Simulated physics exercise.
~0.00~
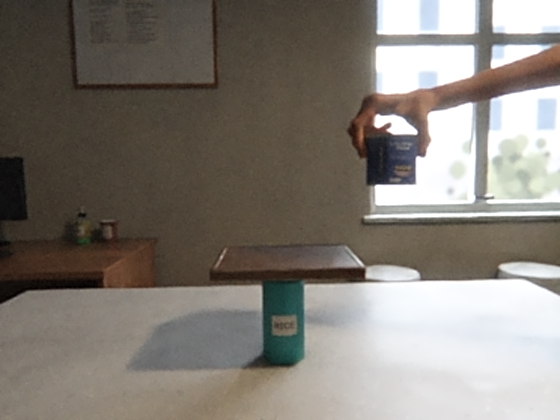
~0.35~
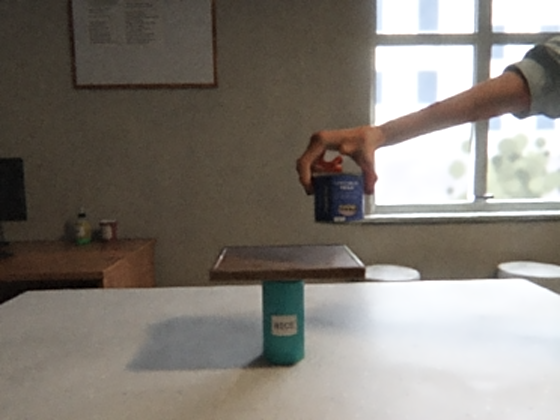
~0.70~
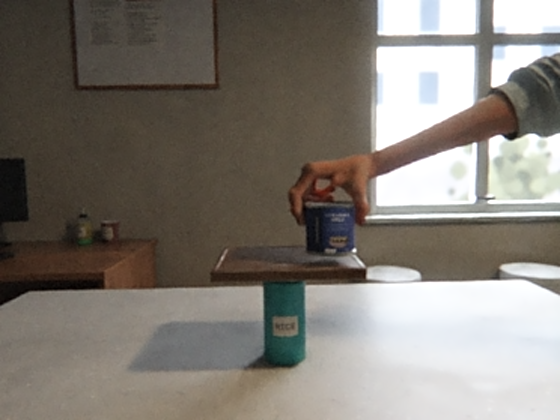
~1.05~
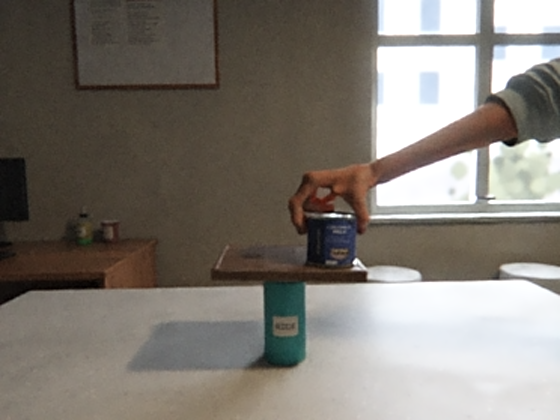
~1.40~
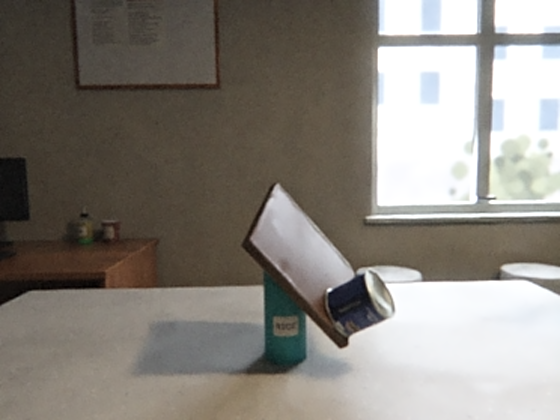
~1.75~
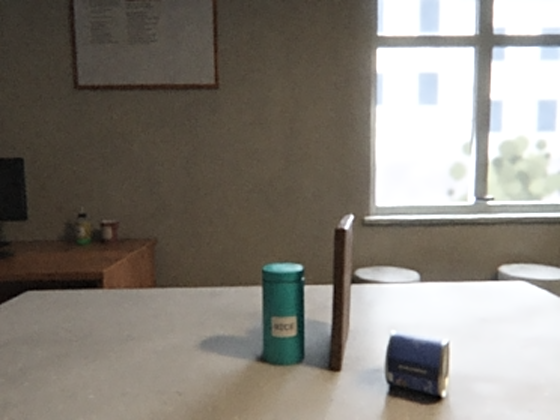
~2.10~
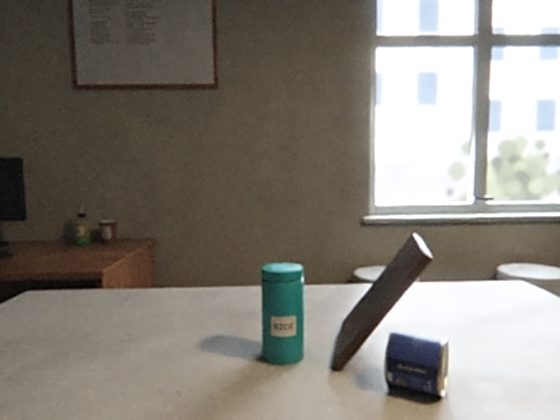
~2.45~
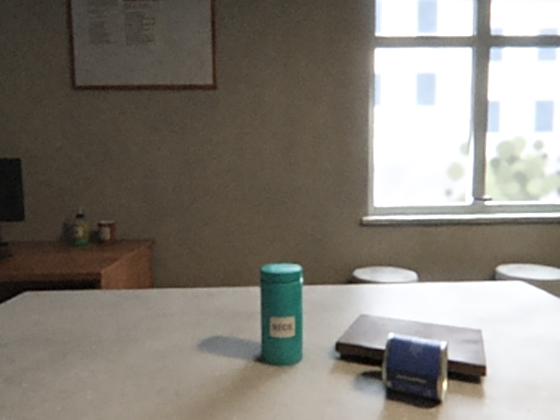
Hand setting a blue tin on a brown lid atop a turquoise jar, both toppling right while the jar stays standing.
